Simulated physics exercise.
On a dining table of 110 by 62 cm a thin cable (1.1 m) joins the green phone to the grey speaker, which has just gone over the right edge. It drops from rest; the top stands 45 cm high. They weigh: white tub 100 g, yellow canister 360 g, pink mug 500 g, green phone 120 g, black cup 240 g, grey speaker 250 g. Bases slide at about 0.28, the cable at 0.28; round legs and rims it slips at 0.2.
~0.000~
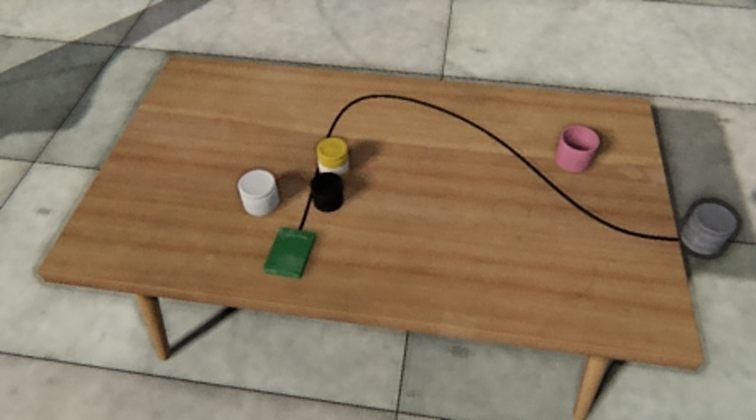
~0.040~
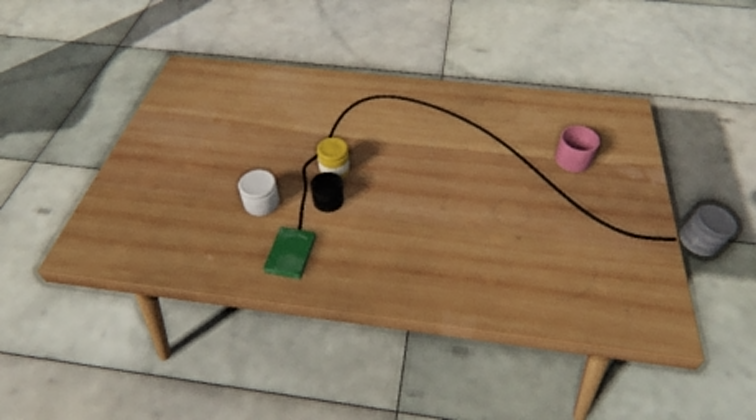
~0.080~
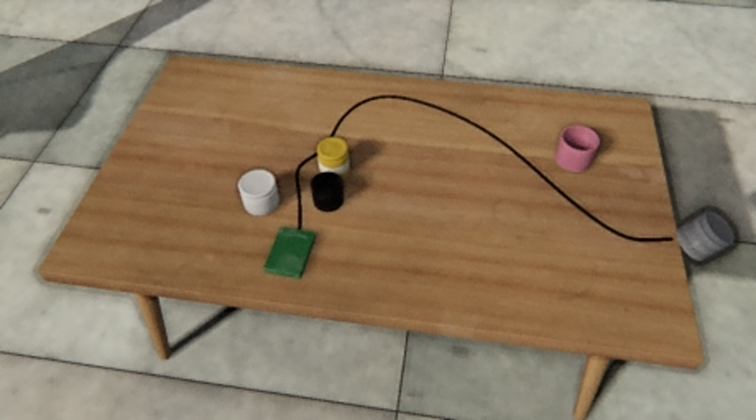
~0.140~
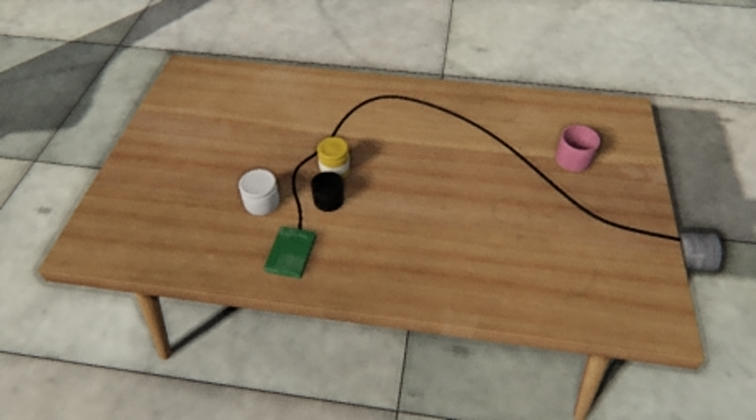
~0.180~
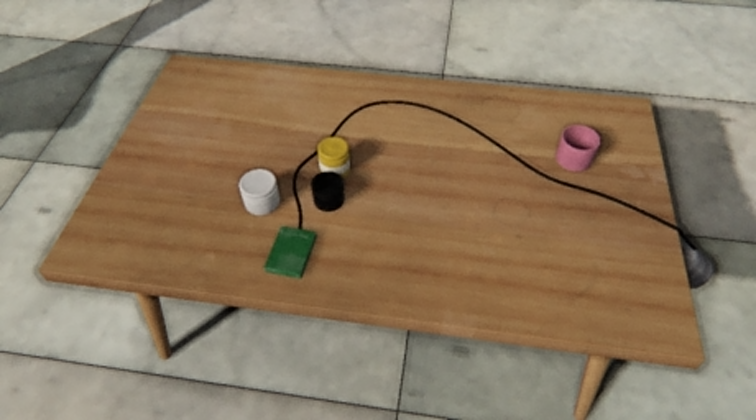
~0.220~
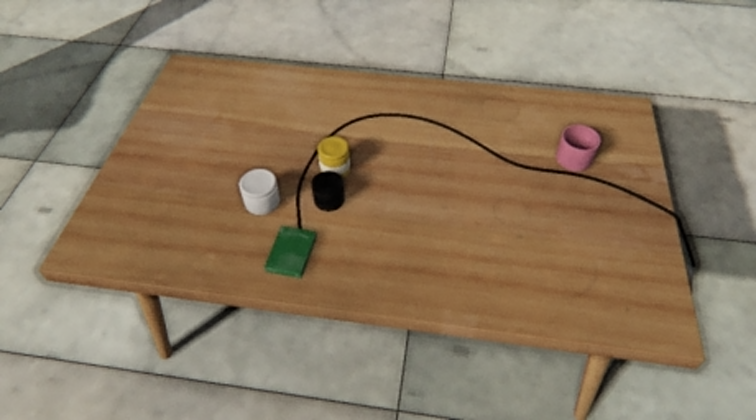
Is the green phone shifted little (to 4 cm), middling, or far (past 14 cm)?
Result: Green phone moves a moderate way.
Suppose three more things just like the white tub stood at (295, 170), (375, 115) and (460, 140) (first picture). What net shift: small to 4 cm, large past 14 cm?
In that order: Small, large, large.
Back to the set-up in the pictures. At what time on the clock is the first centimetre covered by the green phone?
Green phone 0.34 s.
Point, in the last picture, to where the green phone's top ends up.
Near (285, 209).
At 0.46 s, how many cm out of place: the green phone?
About: Green phone 8 cm.
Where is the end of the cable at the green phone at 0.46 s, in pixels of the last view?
Near (310, 203).
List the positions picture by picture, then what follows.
Shows, green phone (290, 250); cable runs through (613, 227) (521, 158) (436, 107) (344, 111), in the first frame.
Shows, grey speaker (715, 219); cable runs through (612, 227) (435, 107) (306, 185), in the second frame.
Shows, grey speaker (705, 236); cable runs through (610, 229) (435, 107) (298, 185), in the third frame.
Shows, grey speaker (697, 252); cable runs through (615, 225) (436, 107) (294, 186), in the fourth frame.
Shows, grey speaker (687, 266); cable runs through (644, 212) (443, 113) (294, 186), in the fifth frame.
Shows, green phone (291, 249); cable runs through (678, 218) (460, 133) (360, 119) (300, 185), in the sixth frame.
At 0.5 s, the cable's tail end at (310, 203); green phone 9 cm off its start, yellow canister 8 cm off its start, grey speaker over the edge.
At 0.7 s, the cable's tail end at (310, 202); green phone 9 cm off its start, yellow canister 11 cm off its start, grey speaker over the edge.
At 1.0 s, the cable's tail end at (310, 202); green phone 9 cm off its start at (285, 209), yellow canister 11 cm off its start at (385, 169), grey speaker over the edge.
At 1.2 s, the cable's tail end at (310, 202); green phone 9 cm off its start, yellow canister 11 cm off its start, grey speaker over the edge.
At 2.4 s, the cable's tail end at (310, 202); green phone 9 cm off its start at (285, 209), yellow canister 11 cm off its start at (385, 169), grey speaker over the edge, white tub 2 cm off its start at (253, 176).
